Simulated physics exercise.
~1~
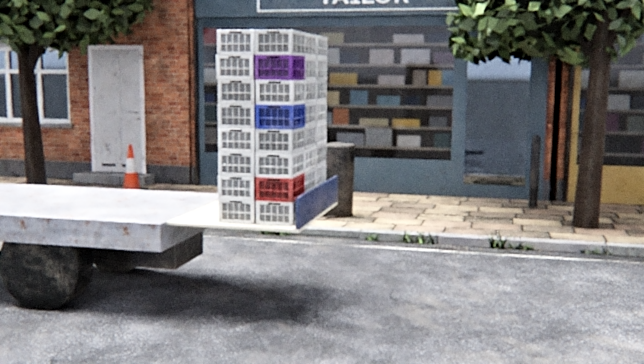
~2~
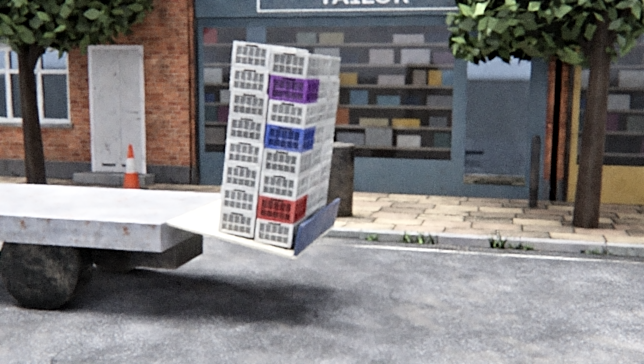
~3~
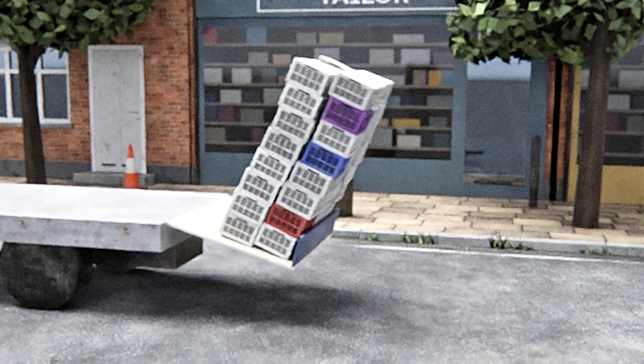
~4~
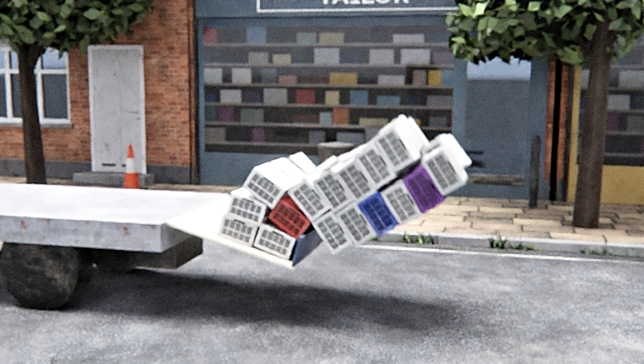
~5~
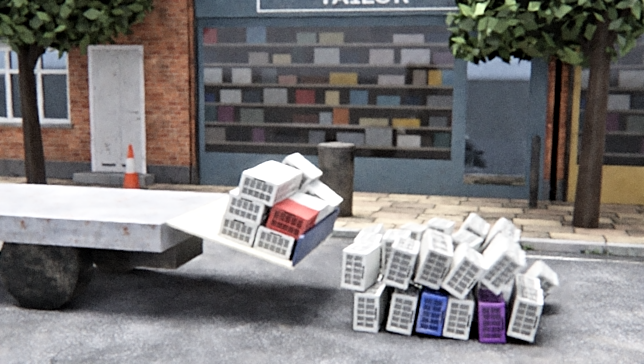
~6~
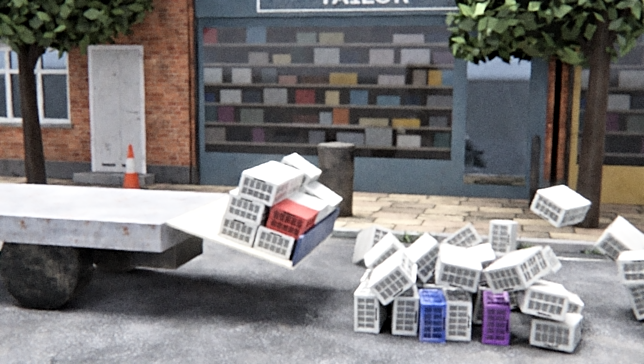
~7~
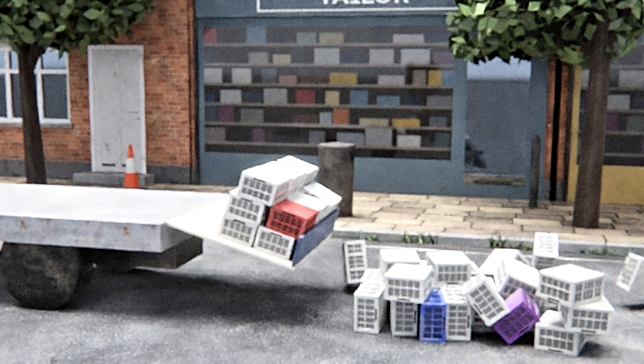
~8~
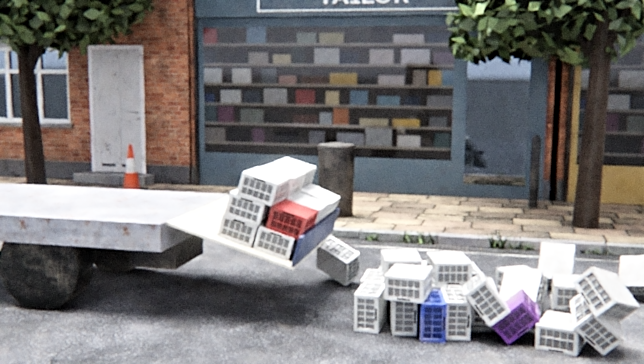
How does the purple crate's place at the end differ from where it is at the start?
At the start the purple crate sits near the top of the stack on the flap at the back of the flatbed. At the end it lies tipped over on the road to the right, among the fallen white crates.
